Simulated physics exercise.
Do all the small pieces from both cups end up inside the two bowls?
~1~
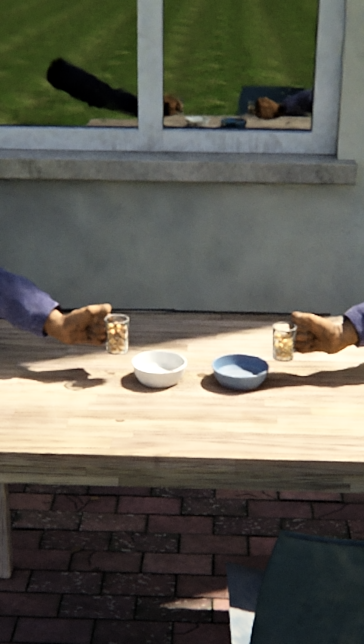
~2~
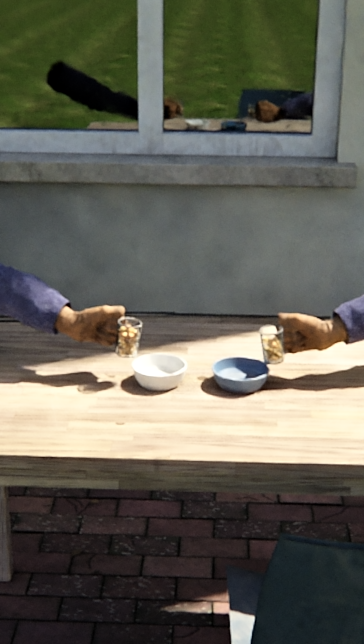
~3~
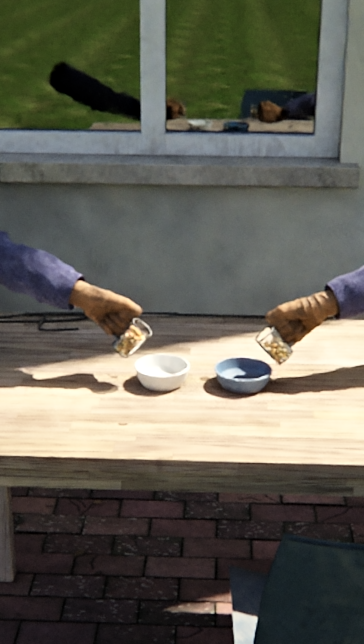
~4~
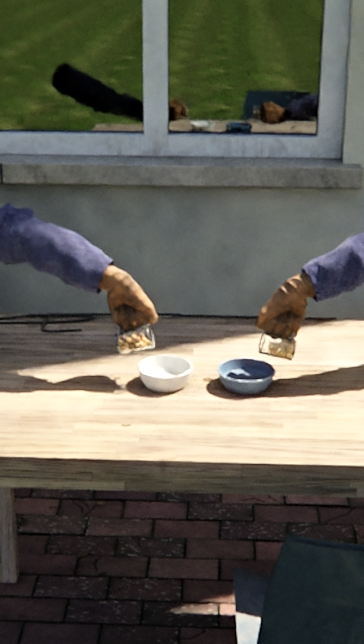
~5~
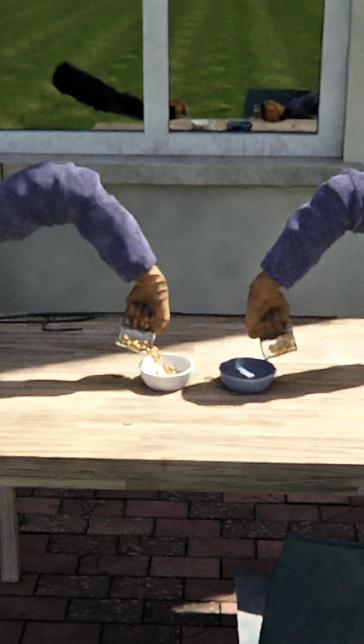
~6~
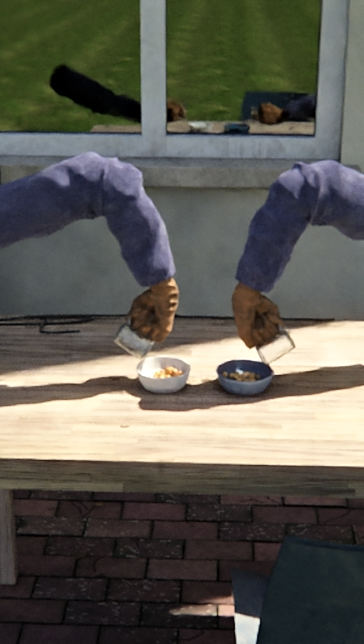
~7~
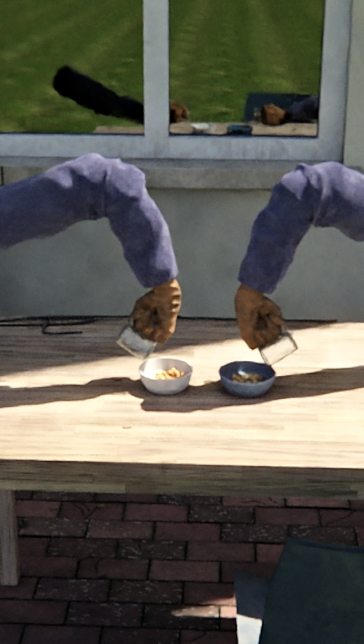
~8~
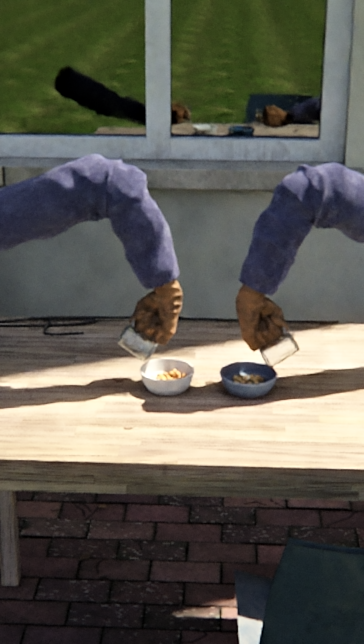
Yes, the white bowl on the left and the blue bowl on the right each catch all of their pieces, and none lie on the table.
